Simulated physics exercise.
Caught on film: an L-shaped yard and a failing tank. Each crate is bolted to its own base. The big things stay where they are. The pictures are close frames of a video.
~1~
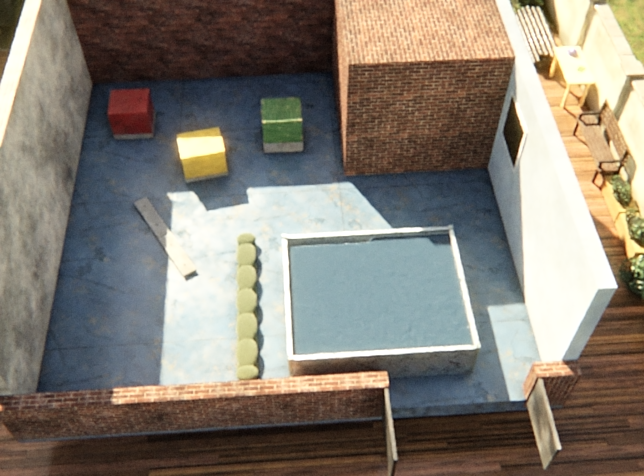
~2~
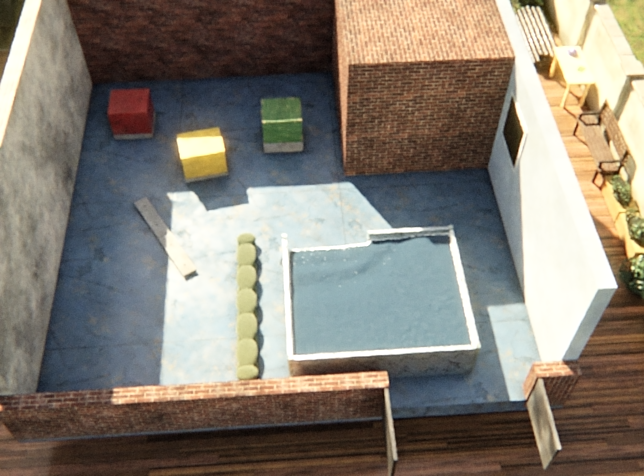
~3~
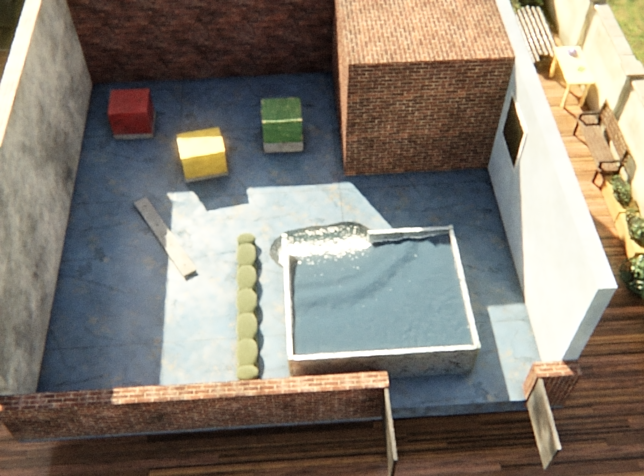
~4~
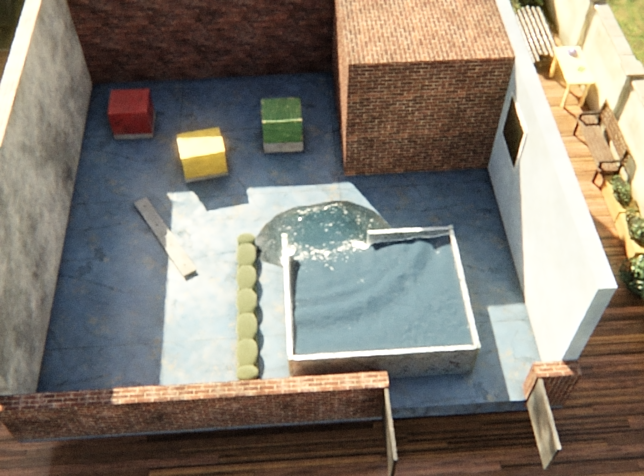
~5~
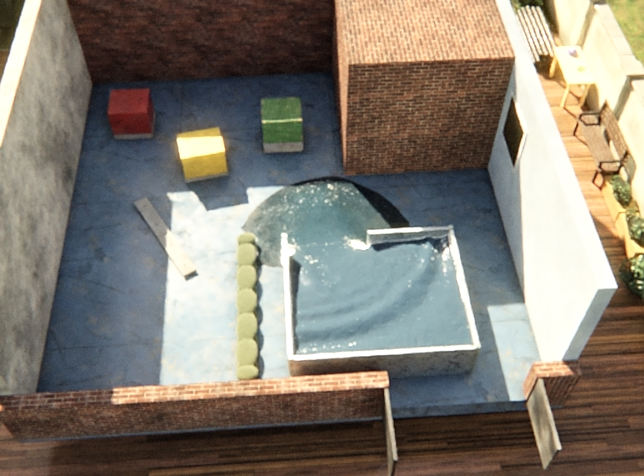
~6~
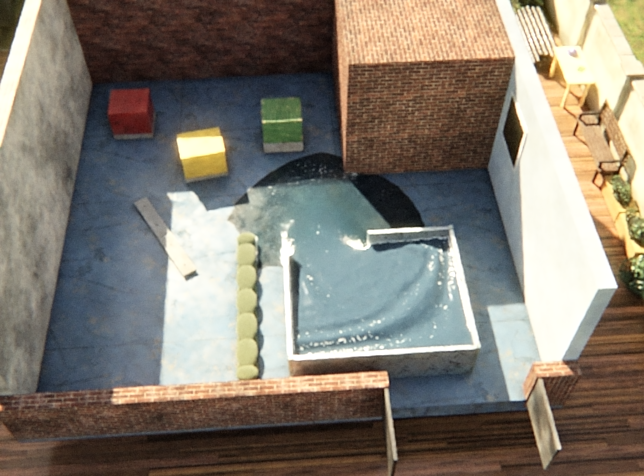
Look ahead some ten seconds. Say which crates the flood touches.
In the end: The red crate gets wet; the yellow crate gets wet; the green crate gets wet.
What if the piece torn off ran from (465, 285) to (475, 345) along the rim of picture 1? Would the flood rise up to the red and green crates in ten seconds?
My reading: Red crate stays dry; green crate is spared.
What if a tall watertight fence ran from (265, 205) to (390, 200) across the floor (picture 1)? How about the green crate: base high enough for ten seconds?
Green crate stays dry.
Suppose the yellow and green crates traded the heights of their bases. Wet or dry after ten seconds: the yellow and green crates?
In short: Yellow gets wet; green takes water.
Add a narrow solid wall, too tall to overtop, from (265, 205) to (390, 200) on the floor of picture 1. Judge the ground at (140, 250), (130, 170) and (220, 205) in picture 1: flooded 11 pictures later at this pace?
One after the other: Flooded, flooded, flooded.
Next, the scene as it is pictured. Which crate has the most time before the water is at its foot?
Last comes the red one.
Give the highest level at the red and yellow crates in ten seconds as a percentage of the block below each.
Roughly 200 per cent, then 400 per cent.
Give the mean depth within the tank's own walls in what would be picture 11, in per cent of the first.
I make it 72 per cent.
A moment on, water covers 25 % of the floor; the red crate not reached, the yellow crate water round its plinth, the green crate water round its plinth.
Next, water covers 40 % of the floor; the red crate water round its plinth, the yellow crate water round its plinth, the green crate water round its plinth.
Then, water covers 55 % of the floor; the red crate water round its plinth, the yellow crate water round its plinth, the green crate water round its plinth.
Later, water covers 75 % of the floor; the red crate water round its plinth, the yellow crate water round its plinth, the green crate water round its plinth.
In the end, water covers 95 % of the floor; the red crate was topped, the yellow crate was topped, the green crate was topped.
